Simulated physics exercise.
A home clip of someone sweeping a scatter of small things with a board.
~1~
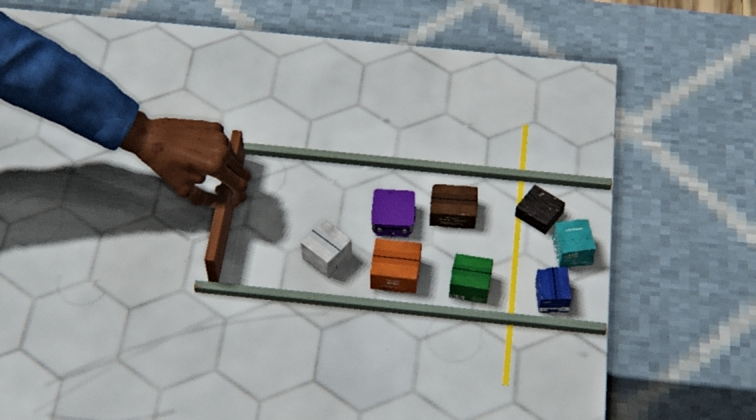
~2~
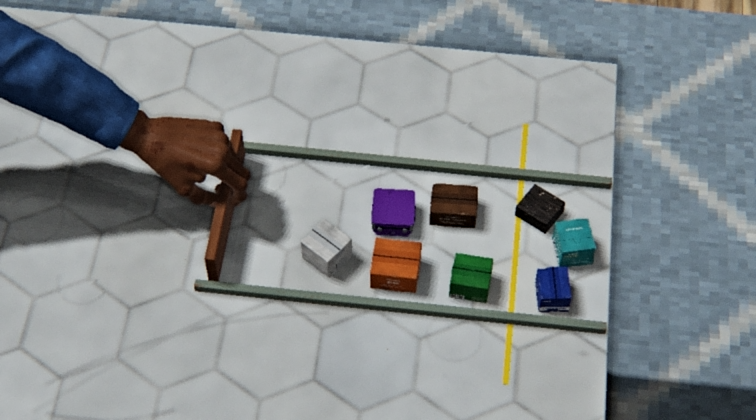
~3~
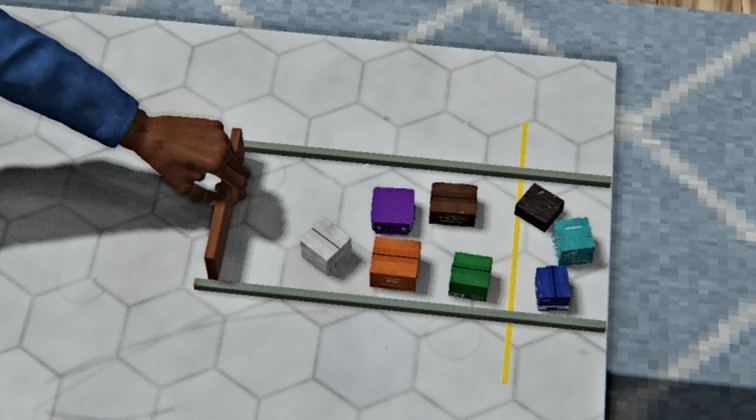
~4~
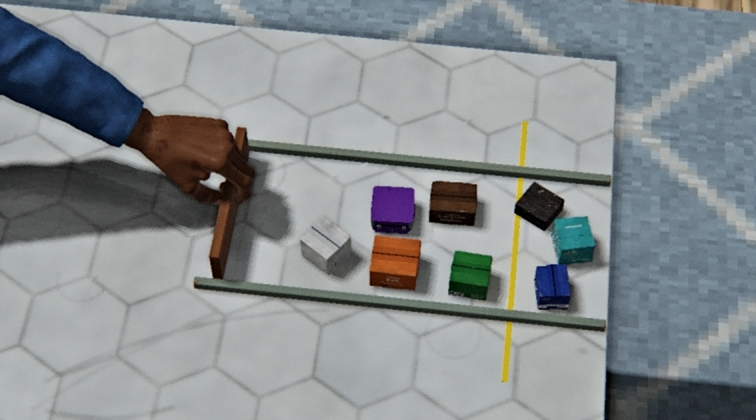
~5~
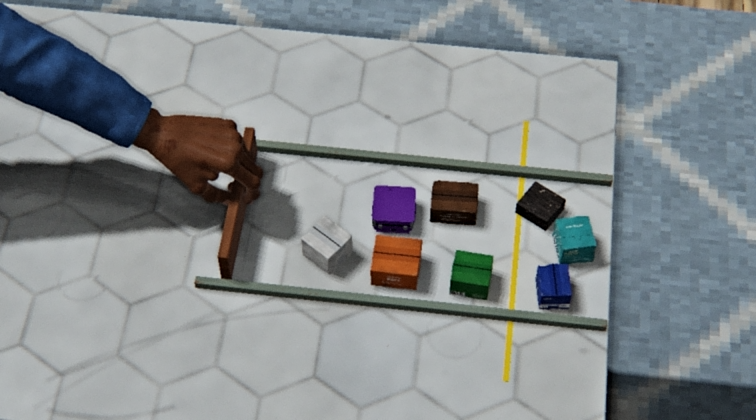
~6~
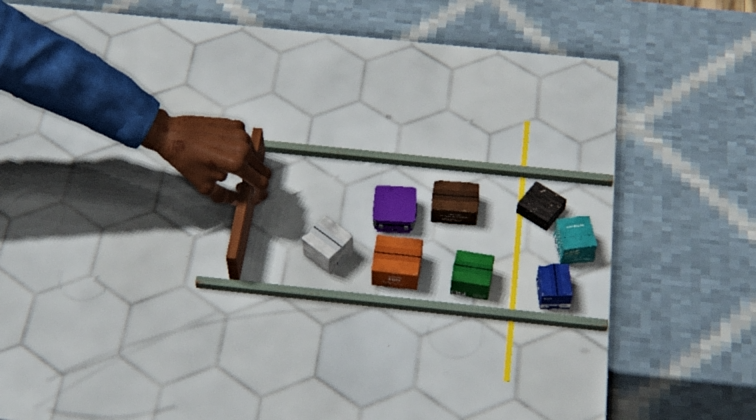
In the video, a hand in a blue sleeve holds a brown board upright between two rails and slides it slightly to the right, while the scattered colourful boxes, some beyond a yellow line, stay in place.
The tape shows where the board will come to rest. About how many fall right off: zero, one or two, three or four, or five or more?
Here the number that fall off is three or four.
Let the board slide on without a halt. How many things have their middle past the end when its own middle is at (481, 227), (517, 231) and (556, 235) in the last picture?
Place by place, 1, 3 and 6.
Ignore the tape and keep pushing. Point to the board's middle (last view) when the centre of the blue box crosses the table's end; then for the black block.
Near (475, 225) and (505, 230).
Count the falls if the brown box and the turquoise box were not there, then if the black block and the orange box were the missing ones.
Fallen: 2, and 0 in the other try.
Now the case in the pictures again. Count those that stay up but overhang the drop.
Overhanging: 1.
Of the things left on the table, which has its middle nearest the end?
The turquoise box.
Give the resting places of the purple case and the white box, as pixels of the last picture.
Near (539, 226) and (535, 257).
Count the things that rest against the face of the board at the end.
2 of them.
Soon after, none off yet; turquoise box at rest near (575, 240); blue box at rest near (554, 287); black block at rest near (541, 206).
Then, none off yet; turquoise box at rest near (575, 240); blue box moved a little near (570, 292); black block moving near (552, 206).
At rest, the number that fall off is three or four; fallen, green box, black block and blue box.
